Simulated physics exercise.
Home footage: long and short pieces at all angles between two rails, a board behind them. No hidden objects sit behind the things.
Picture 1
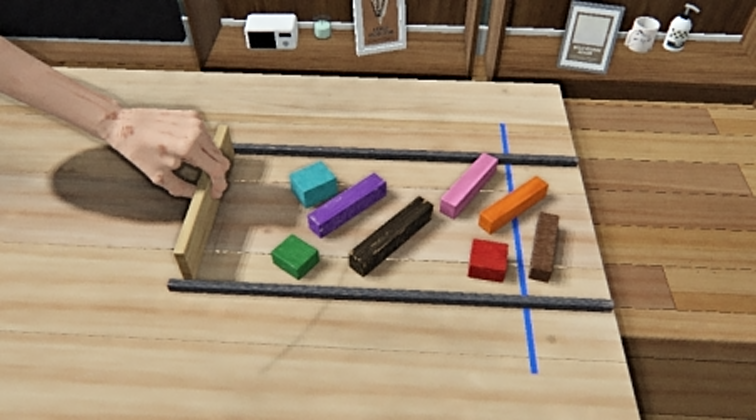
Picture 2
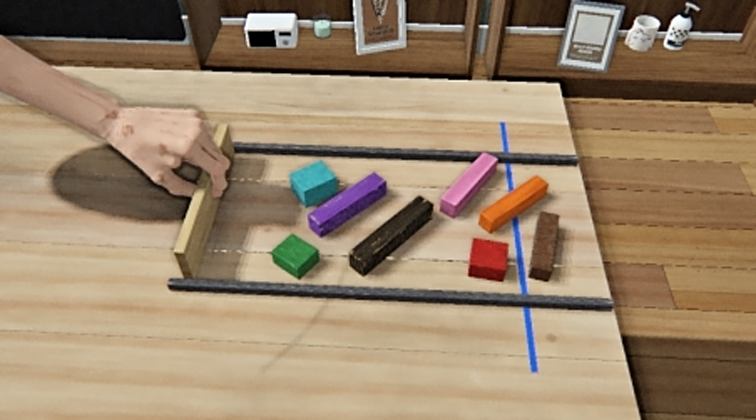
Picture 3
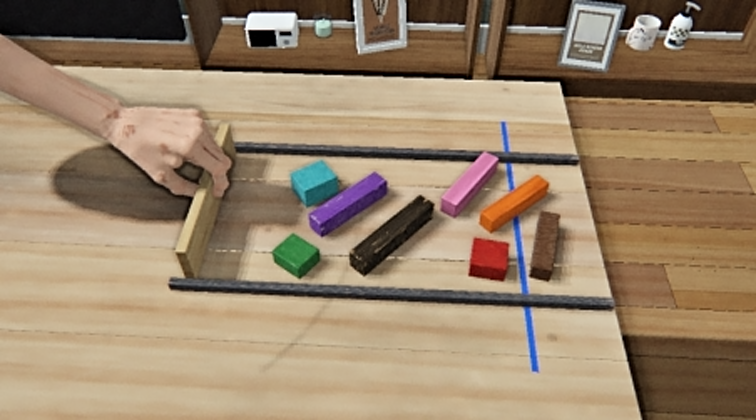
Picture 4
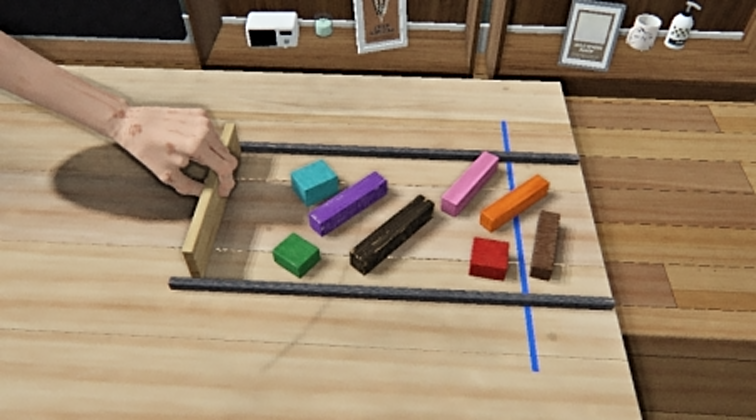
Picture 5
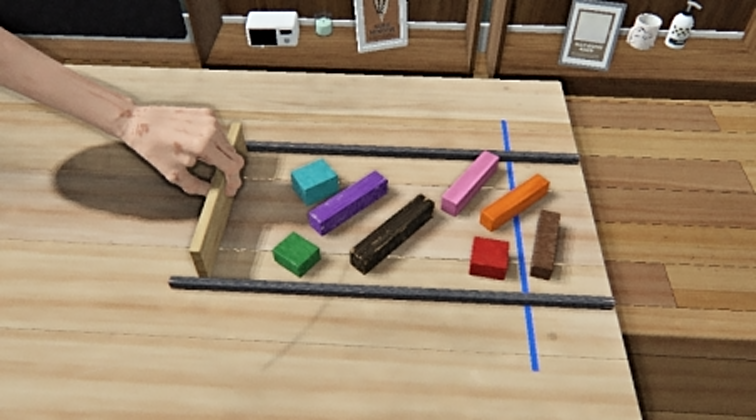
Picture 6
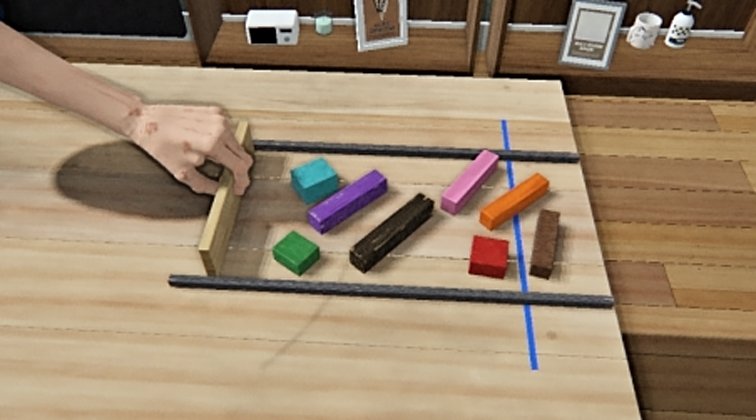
A wooden board, held by a hand, slid slightly to the right between two dark rails, while the colourful blocks and sticks ahead of it, some near a blue line, stayed still.
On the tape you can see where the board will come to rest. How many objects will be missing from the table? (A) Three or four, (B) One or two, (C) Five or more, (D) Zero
(B) One or two.
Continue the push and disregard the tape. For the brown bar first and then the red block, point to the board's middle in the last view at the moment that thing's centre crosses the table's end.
The middle would be close to (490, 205) and then close to (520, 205).
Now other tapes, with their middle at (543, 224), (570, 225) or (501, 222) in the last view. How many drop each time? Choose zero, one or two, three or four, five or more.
In turn: 3 or 4; at least five; 1 or 2.
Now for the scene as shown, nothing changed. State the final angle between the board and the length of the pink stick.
It sits some 20° out of line.
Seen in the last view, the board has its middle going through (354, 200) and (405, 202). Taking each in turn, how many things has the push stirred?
At first I count 4, and then 5.
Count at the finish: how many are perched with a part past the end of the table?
2 in all.
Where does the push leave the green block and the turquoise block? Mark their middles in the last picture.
The green block comes to rest at (542, 257), and the turquoise block comes to rest at (536, 182).
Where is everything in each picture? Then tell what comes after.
Brown bar (544, 247); orange stick (514, 204); red block (488, 261); board (208, 198); tape (516, 226), in the first picture.
Orange stick (514, 204); pink stick (469, 185), in the second picture.
Red block (489, 259); black bar (393, 234), in the third picture.
Brown bar (545, 244); board (215, 196), in the fourth picture.
Orange stick (515, 202); turquoise block (315, 182), in the fifth picture.
Brown bar (545, 243); orange stick (515, 201); red block (489, 257); board (230, 195); tape (517, 222), in the sixth picture.
Soon after, none off yet; brown bar at rest near (545, 243); orange stick at rest near (515, 201); red block at rest near (489, 257).
After that, none off yet; brown bar at rest near (545, 243); orange stick moving near (525, 201); red block displaced a little near (507, 259).
In the end, the number that fall off is one or two; gone, orange stick and brown bar.
